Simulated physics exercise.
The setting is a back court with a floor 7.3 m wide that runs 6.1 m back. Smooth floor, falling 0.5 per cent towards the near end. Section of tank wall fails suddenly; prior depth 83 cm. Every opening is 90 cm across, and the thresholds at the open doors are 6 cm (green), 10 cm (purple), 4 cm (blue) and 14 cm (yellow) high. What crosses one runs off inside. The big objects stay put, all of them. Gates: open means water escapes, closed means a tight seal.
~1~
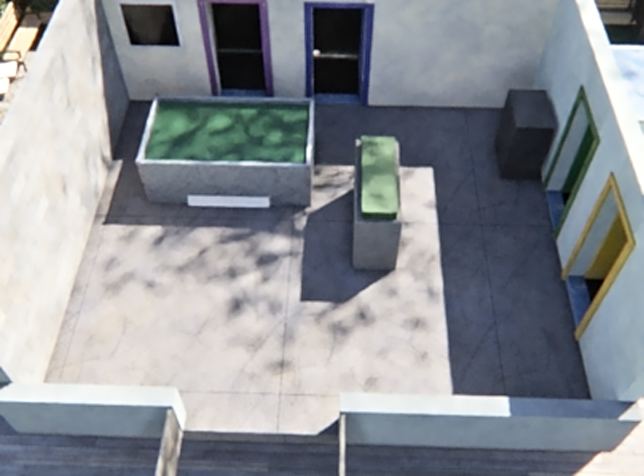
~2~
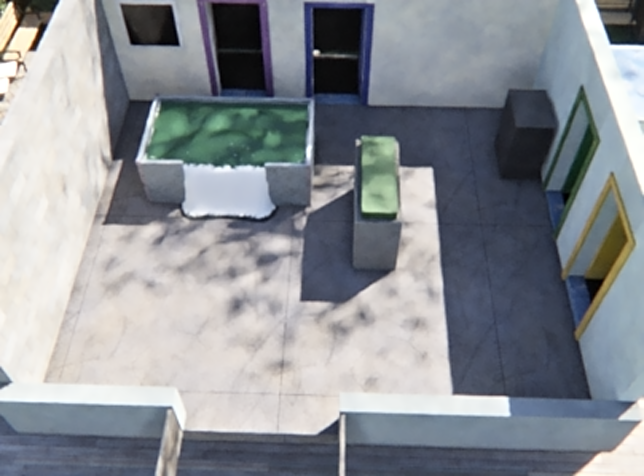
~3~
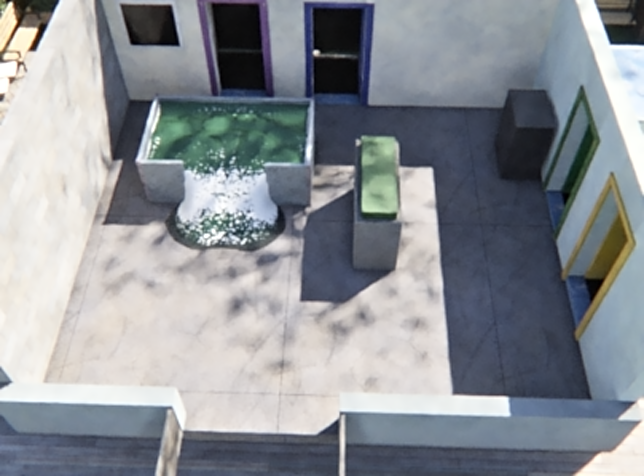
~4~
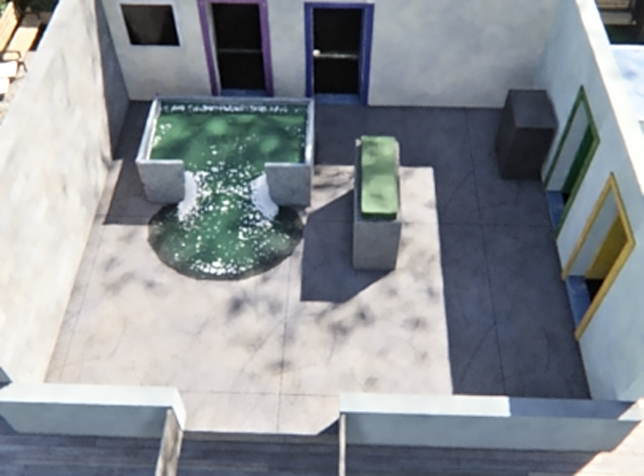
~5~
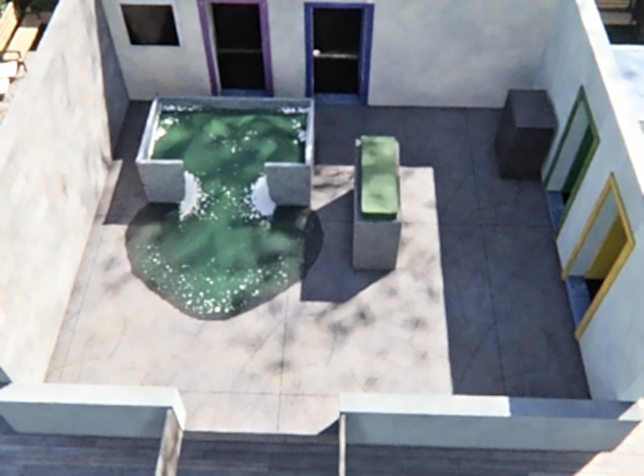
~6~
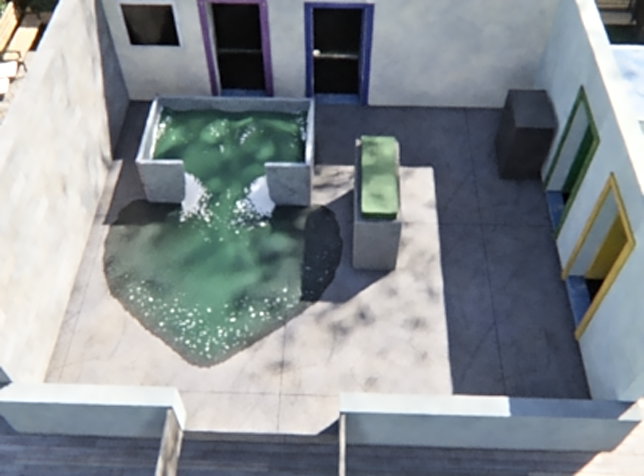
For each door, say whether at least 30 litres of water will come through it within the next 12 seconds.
In order: Green door: Lags behind the figure; purple door: Lags behind the figure; blue door: Lags behind the figure; yellow door: Lags behind the figure.
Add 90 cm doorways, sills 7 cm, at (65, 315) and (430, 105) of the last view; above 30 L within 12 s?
In turn: Beyond it, short of it.
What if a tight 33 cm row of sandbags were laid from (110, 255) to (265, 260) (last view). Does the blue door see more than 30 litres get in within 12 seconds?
Checked against the limit, blue is too much.
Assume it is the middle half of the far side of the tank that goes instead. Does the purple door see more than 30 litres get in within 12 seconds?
Relative to that limit, purple ends up on the high side.
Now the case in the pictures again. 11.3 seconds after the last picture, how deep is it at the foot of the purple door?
About 2.5 cm.
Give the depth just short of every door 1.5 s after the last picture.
Measured in centimetres, the green door gives 0, the purple door 0, the blue door 0 and the yellow door 0.
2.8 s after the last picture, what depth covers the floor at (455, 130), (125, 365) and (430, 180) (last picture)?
I'd read it as roughly 0, 17 and 0 cm, in that order.
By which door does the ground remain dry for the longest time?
The blue door.
Then, 0.7 s after the last picture water covers 35 % of the floor and is deepest (39 cm) near (230, 212); green door not reached, purple door not reached, blue door not reached, yellow door not reached.
Then, 1.5 s after the last picture water covers 40 % of the floor and is deepest (43 cm) near (36, 407); green door not reached, purple door not reached, blue door not reached, yellow door not reached.
Then, 2.8 s after the last picture water covers 45 % of the floor and is deepest (23 cm) near (162, 327); green door not reached, purple door not reached, blue door not reached, yellow door not reached.
Then, 6.3 s after the last picture water covers 70 % of the floor and is deepest (12 cm) near (337, 417); green door 2 cm at the sill, 0 L in, purple door 1 cm at the sill, 0 L in, blue door not reached, yellow door 7 cm at the sill, 0 L in.
Then, 11.3 s after the last picture water covers 90 % of the floor and is deepest (8 cm) near (587, 424); green door 5 cm at the sill, 1 L in, purple door 3 cm at the sill, 0 L in, blue door 3 cm at the sill, 0 L in, yellow door 5 cm at the sill, 0 L in.
